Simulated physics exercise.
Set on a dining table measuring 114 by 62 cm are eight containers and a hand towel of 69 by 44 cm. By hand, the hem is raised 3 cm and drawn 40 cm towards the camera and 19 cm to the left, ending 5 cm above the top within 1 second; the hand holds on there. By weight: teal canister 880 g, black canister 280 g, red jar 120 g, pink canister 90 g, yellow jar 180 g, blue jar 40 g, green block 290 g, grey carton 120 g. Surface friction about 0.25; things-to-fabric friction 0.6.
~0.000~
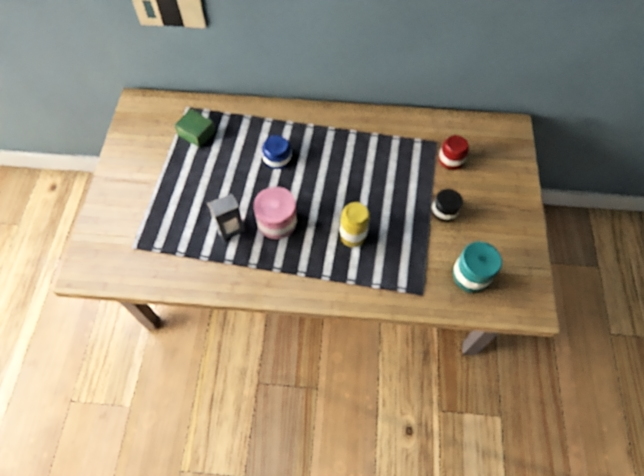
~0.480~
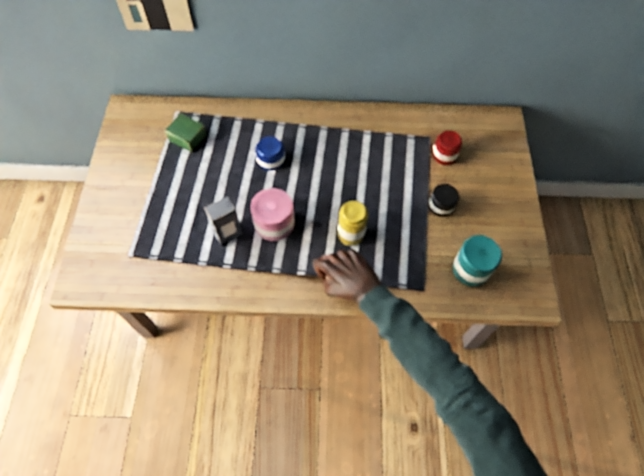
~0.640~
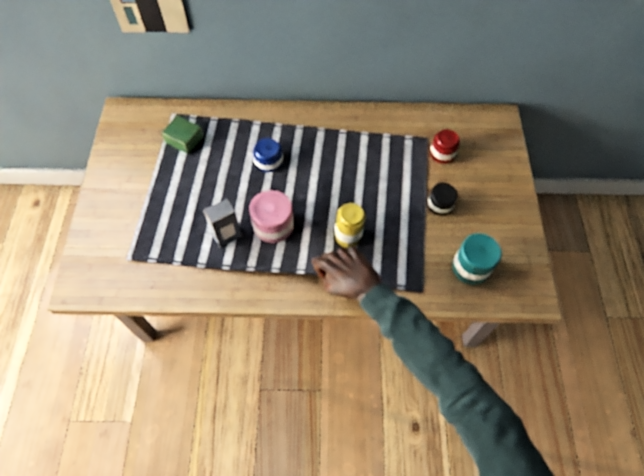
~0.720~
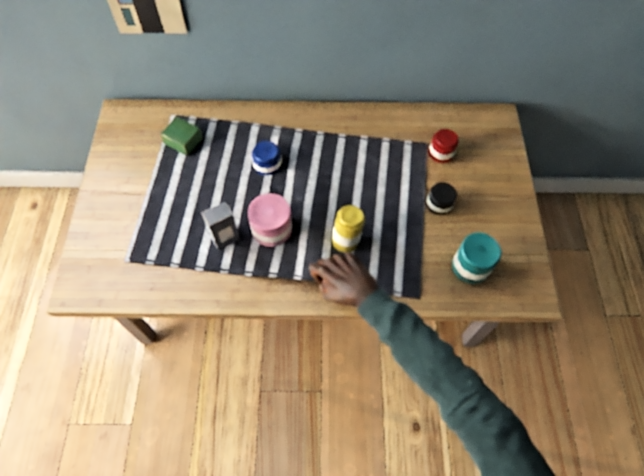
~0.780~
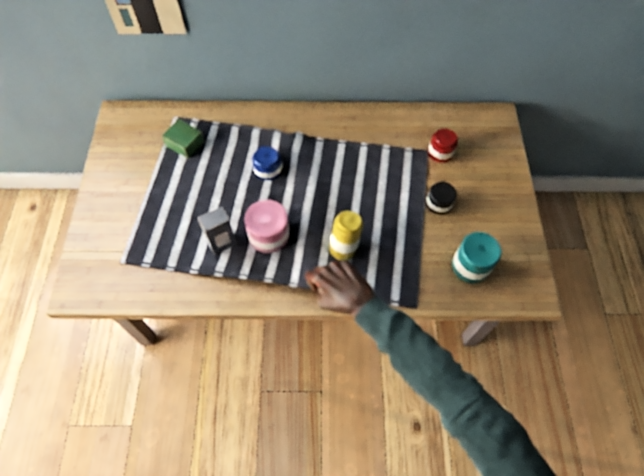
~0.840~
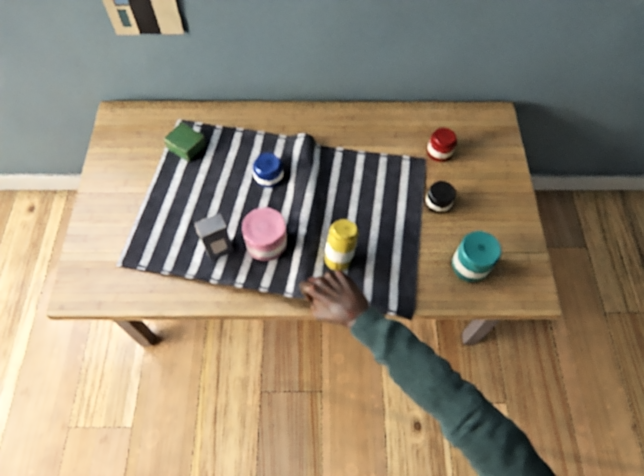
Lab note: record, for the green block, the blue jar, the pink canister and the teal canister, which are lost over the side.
Result: I think the green block won't hold out up there; I think the blue jar won't hold out up there; I think the pink canister won't hold out up there; I think the teal canister will hold out up there.
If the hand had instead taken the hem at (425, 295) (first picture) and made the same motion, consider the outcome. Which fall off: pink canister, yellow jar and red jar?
Pink canister is lost, yellow jar is lost, red jar is left on top.
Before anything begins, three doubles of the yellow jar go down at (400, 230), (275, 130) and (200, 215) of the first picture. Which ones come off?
By position: Off, off, off.
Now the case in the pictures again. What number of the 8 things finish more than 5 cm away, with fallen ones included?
My count is 5.
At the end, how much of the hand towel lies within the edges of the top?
About 0 per cent.
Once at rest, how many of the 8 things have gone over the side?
The count is 5.
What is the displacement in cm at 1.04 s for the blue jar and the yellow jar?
Blue jar: 15 cm; yellow jar: 20 cm.
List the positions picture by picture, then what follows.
Green block (193, 123); blue jar (276, 145); pink canister (275, 204); teal canister (482, 259); hand towel corners (133, 248) (437, 142) (423, 296), in the first frame.
Hand towel corners (129, 257) (430, 138); grip (324, 277), in the second frame.
Yellow jar (351, 213); hand towel corners (127, 260) (427, 138); grip (324, 275), in the third frame.
Pink canister (269, 211); grey carton (217, 213); blue jar (266, 150); hand towel corners (125, 262) (427, 144); grip (320, 281), in the fourth frame.
Pink canister (266, 218); grey carton (213, 218); green block (181, 133); hand towel corners (121, 263) (175, 117); grip (317, 289), in the fifth frame.
Green block (183, 137); blue jar (267, 163); pink canister (264, 226); teal canister (482, 248); hand towel corners (117, 266) (178, 120) (426, 159) (412, 321); grip (311, 299), in the sixth frame.
By 1.0 s, 90 % of the hand towel is still over the top; blue jar 15 cm off its start, pink canister 14 cm off its start, green block 10 cm off its start.
By 1.2 s, 65 % of the hand towel is still over the top; blue jar 28 cm off its start, pink canister 27 cm off its start, green block 21 cm off its start.
By 1.4 s, 35 % of the hand towel is still over the top; blue jar 40 cm off its start at (292, 297), pink canister 35 cm off its start at (227, 370), green block 32 cm off its start at (229, 226).
By 1.6 s, 10 % of the hand towel is still over the top; blue jar over the edge, green block 47 cm off its start, pink canister over the edge.
By 3.2 s, 0 % of the hand towel is still over the top; green block over the edge, blue jar over the edge, pink canister over the edge, teal canister 0 cm off its start at (482, 248).
